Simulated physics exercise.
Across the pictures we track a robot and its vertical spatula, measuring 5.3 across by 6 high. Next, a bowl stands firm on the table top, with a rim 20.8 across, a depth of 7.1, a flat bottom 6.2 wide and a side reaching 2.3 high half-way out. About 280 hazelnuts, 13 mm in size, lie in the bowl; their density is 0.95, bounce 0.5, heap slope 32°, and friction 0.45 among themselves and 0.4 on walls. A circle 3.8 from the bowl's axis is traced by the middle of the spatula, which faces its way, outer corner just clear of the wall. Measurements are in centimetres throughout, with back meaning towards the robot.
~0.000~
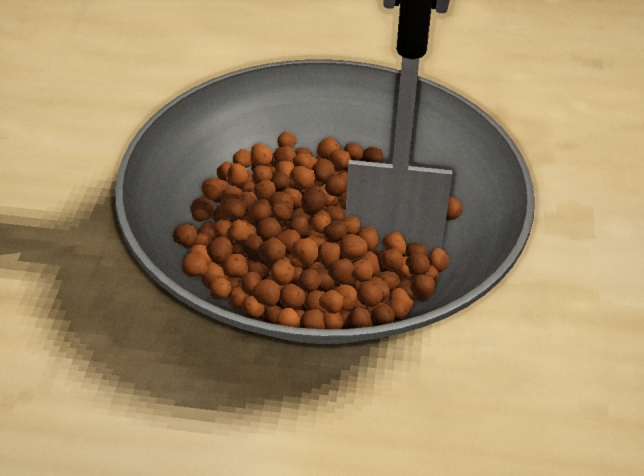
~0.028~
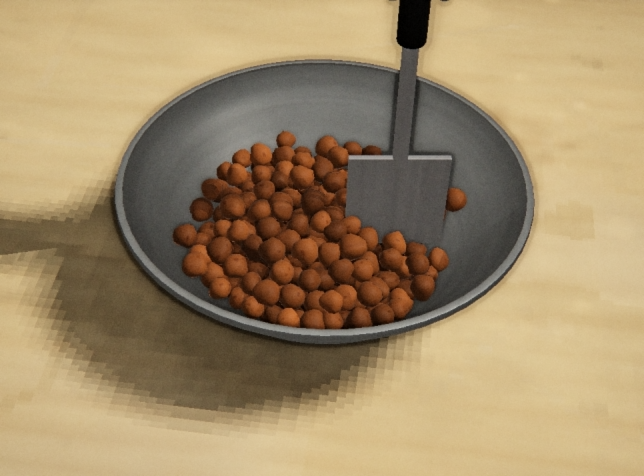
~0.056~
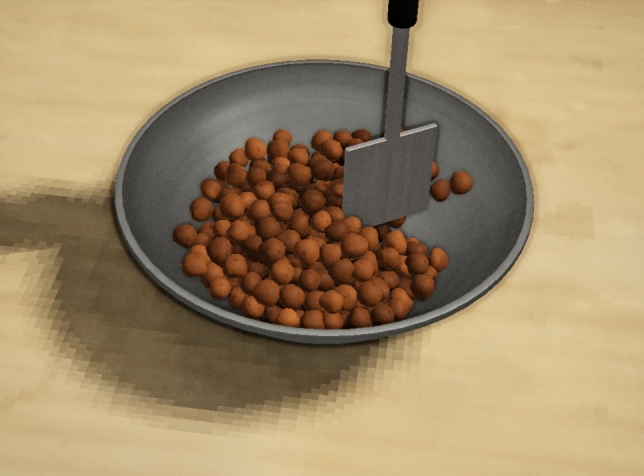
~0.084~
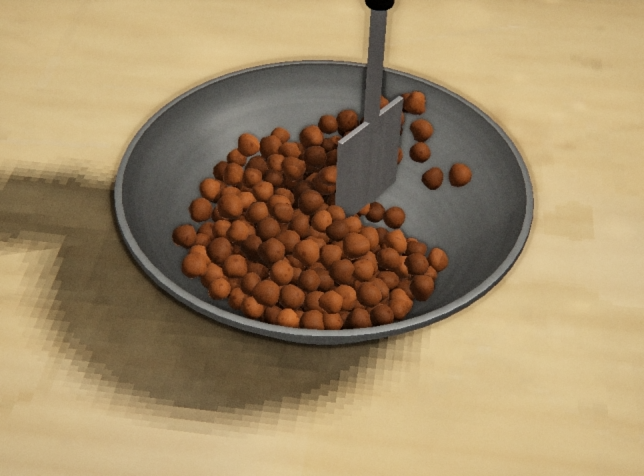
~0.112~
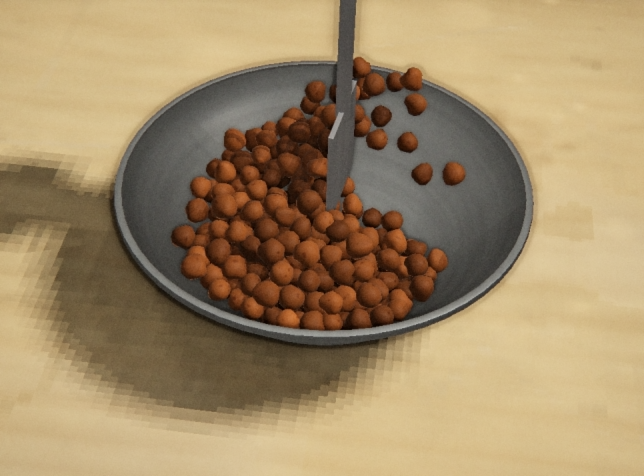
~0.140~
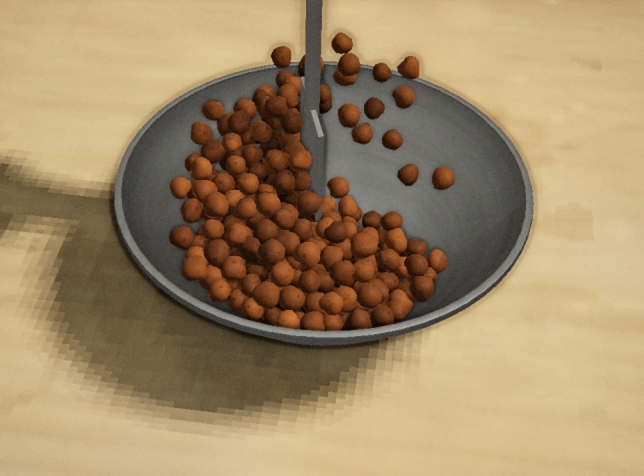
In a grey bowl, a spatula turns and sweeps back and left, pushing up brown balls.
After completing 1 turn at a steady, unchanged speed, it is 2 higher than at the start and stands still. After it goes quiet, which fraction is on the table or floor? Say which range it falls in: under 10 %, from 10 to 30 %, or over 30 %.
It falls from 10 to 30 %.
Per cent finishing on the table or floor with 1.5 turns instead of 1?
Estimate: About 20 percent.
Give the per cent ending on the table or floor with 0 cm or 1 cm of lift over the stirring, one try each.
Close to 25 and 20 percent, in that order.
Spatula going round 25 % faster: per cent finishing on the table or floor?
Estimated share: Near 30 %.
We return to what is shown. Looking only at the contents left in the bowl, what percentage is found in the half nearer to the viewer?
Close to 55 in a hundred.
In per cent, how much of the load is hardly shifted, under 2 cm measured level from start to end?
Around 30 per cent.
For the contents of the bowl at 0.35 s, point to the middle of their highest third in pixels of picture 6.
The centre is close to (365, 284).
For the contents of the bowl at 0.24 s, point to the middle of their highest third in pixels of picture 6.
I'd point to somewhere close to (201, 219).
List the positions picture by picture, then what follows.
In the first frame, the spatula neck at (403, 144), 0° round; upper third of the load around (304, 220), from x 185 to 450, top at y 140; 282 in the bowl.
In the second frame, the spatula neck at (402, 134), 9° round; upper third of the load around (305, 215), from x 185 to 455, top at y 140.
In the third frame, the spatula neck at (394, 114), 32° round; upper third of the load around (314, 198), from x 185 to 460, top at y 135.
In the fourth frame, the spatula neck at (373, 96), 58° round; upper third of the load around (313, 181), from x 185 to 460, top at y 105.
In the fifth frame, the spatula neck at (344, 85), 83° round; upper third of the load around (307, 171), from x 185 to 455, top at y 70.
In the sixth frame, the spatula neck at (312, 82), 108° round; upper third of the load around (276, 154), from x 180 to 440, top at y 45; 282 in the bowl.
After 0.24 s, 202° round, highest piece 11 above the table; 269 in the bowl, 2 on the table or floor, 11 in flight or on the tool.
After 0.35 s, 295° round, highest piece 12 above the table; 250 in the bowl, 16 on the table or floor, 16 in flight or on the tool.
After 0.60 s, 0° round, highest piece 7 above the table; 235 in the bowl, 46 on the table or floor, 1 in flight or on the tool.
After 1.30 s, 0° round, highest piece 6 above the table; 235 in the bowl, 47 on the table or floor.
In the end, 235 in the bowl, 47 on the table or floor. That is 17 % on the table or floor.
